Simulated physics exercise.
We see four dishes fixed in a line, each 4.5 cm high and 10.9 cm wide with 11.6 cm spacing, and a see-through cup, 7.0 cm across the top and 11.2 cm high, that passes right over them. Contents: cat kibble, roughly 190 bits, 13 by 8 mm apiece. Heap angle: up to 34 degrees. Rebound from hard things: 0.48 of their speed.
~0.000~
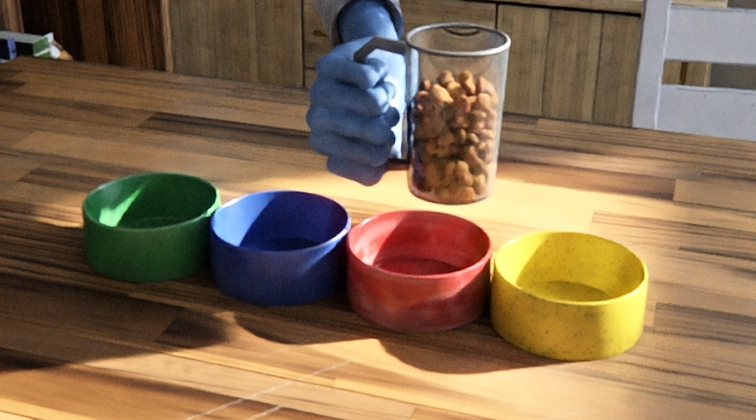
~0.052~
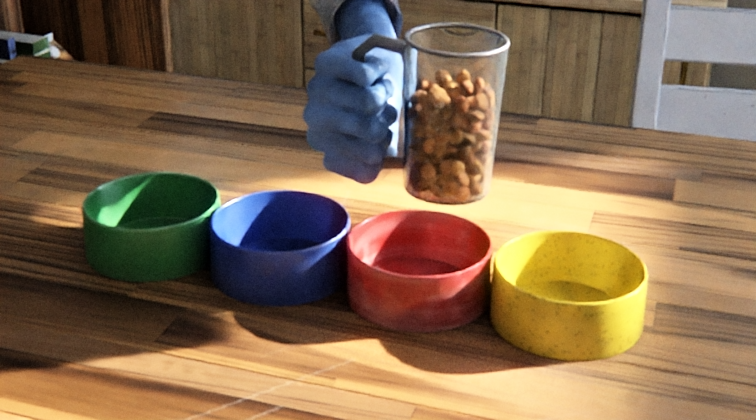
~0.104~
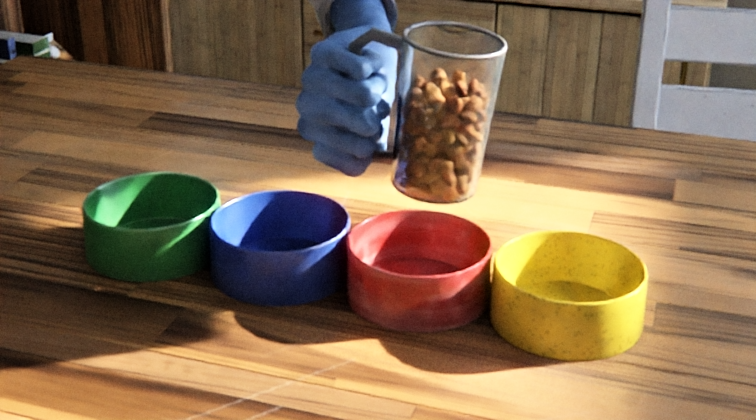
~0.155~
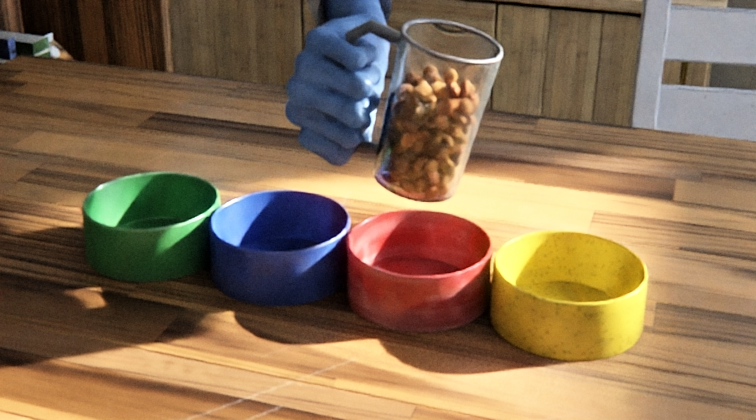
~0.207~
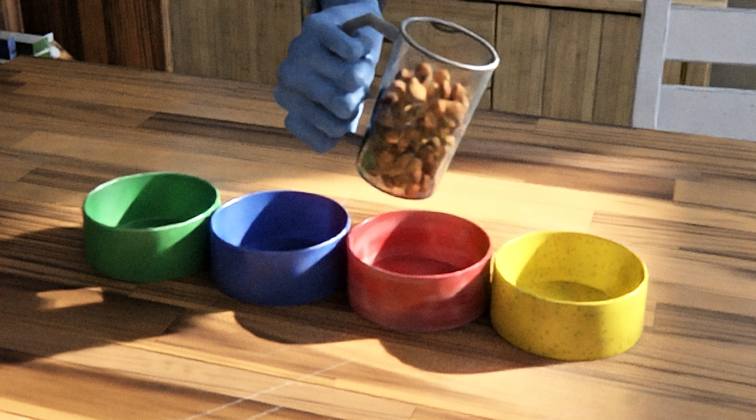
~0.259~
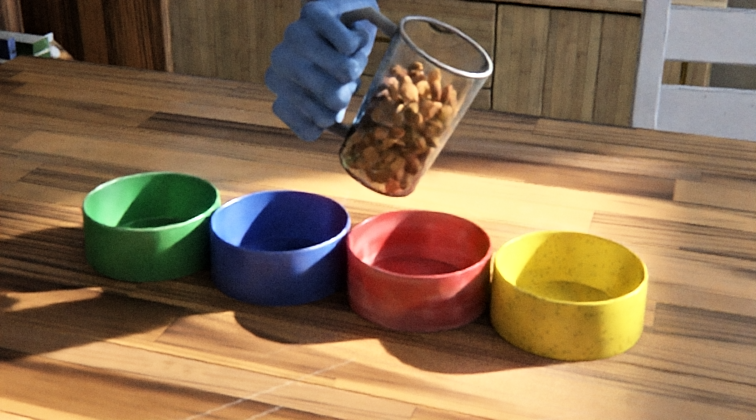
At the start, a blue-gloved hand holds a clear cup of brown kibble upright above a row of green, blue, red and yellow bowls on a wooden table. The hand then shifts slightly left, gradually tilting the cup's rim to the right as the pieces lean with it.
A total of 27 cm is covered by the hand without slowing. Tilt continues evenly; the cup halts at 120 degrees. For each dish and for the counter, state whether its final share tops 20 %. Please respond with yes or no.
Red no, blue yes, green no, yellow no, counter no.
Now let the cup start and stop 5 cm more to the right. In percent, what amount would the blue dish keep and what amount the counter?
In that case the blue dish gets 40 and the counter 10.
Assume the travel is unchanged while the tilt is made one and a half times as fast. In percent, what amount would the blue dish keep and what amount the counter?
I'd expect blue to end at 40 and the counter at 10.
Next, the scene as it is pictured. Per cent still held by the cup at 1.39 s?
Close to 15 in a hundred.
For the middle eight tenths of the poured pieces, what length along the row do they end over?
7 centimetres.
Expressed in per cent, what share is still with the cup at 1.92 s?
My guess is near 0 per cent.
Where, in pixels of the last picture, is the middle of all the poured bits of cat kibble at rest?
Centre at rest, approx.: (283, 249) px.
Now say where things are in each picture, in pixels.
The first frame shows cup at (454, 116), tilt 0 degrees, lip at (507, 45), moved 0.0 cm; middle of the pieces at (456, 135); yellow dish at (570, 266); red dish at (419, 242); blue dish at (280, 220); green dish at (151, 200).
The second frame shows cup at (451, 115), tilt 1 degrees, lip at (506, 46), moved 0.2 cm; middle of the pieces at (453, 135).
The third frame shows cup at (444, 114), tilt 6 degrees, lip at (504, 50), moved 0.7 cm; middle of the pieces at (444, 134).
The fourth frame shows cup at (433, 113), tilt 12 degrees, lip at (500, 57), moved 1.5 cm; middle of the pieces at (431, 132).
The fifth frame shows cup at (422, 112), tilt 19 degrees, lip at (495, 64), moved 2.4 cm; middle of the pieces at (417, 130).
The sixth frame shows cup at (410, 110), tilt 26 degrees, lip at (489, 72), moved 3.2 cm; middle of the pieces at (404, 127); yellow dish at (570, 266); red dish at (419, 242); blue dish at (280, 220); green dish at (151, 200). The cup turns about 130 degrees a second and travels 16 cm a second.
After 0.94 s, tilt 114 degrees; cup holds 95 %.
Then, at 1.39 s, tilt 120 degrees; cup holds 15 %, blue 80 %.
After 1.92 s, tilt 120 degrees; cup holds 0 %, blue 95 %.
At rest (2.2 s), red 0 %, blue 95 %, green 0 %, yellow 0 %, counter 0 %.
